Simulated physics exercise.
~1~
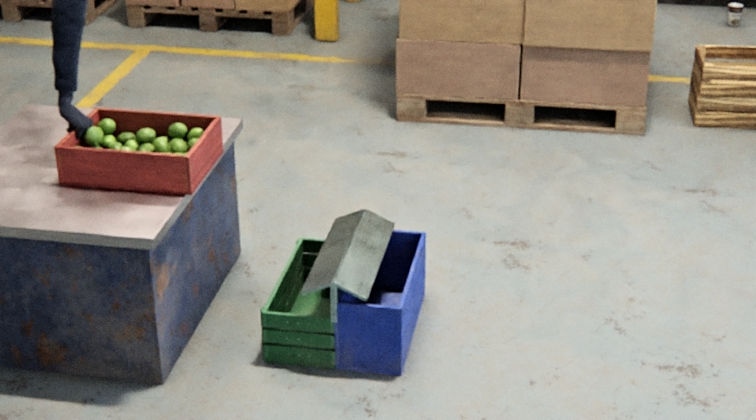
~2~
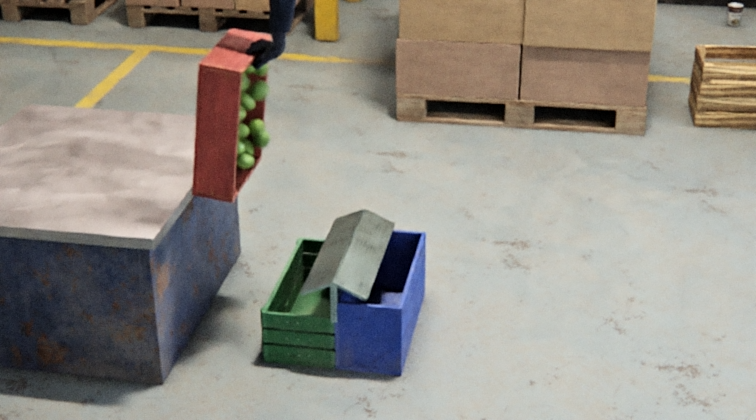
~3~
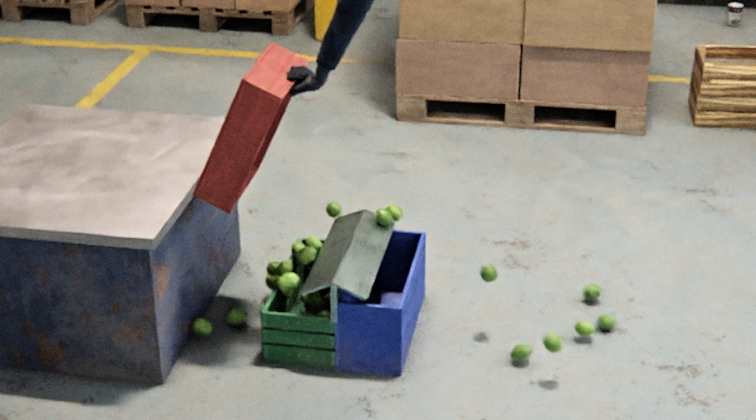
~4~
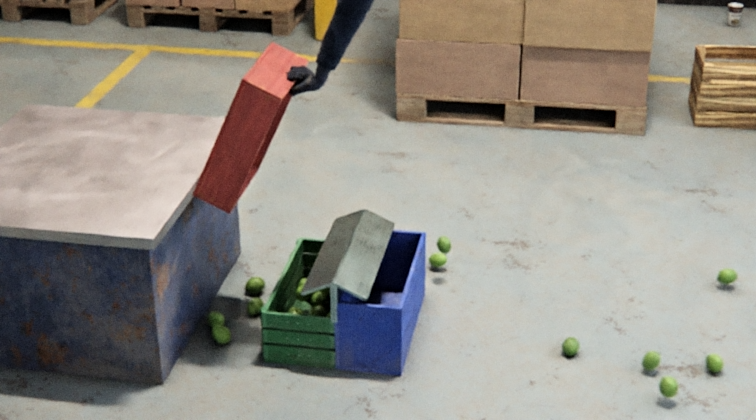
To begin with, a dark-sleeved, gloved arm reaches to a red box of green fruit on a worn bench, above a green tub and a blue box with a grey ridge over their divide. The arm swings the red box up on its end at the bench's right edge. It tips further, and the fruit spills out, some dropping into the green tub, some striking the ridge. Others scatter across the floor on both sides. Finally the red box hangs tilted and still, with most of the fruit in the green tub and strays lying by the bench and off to the right.
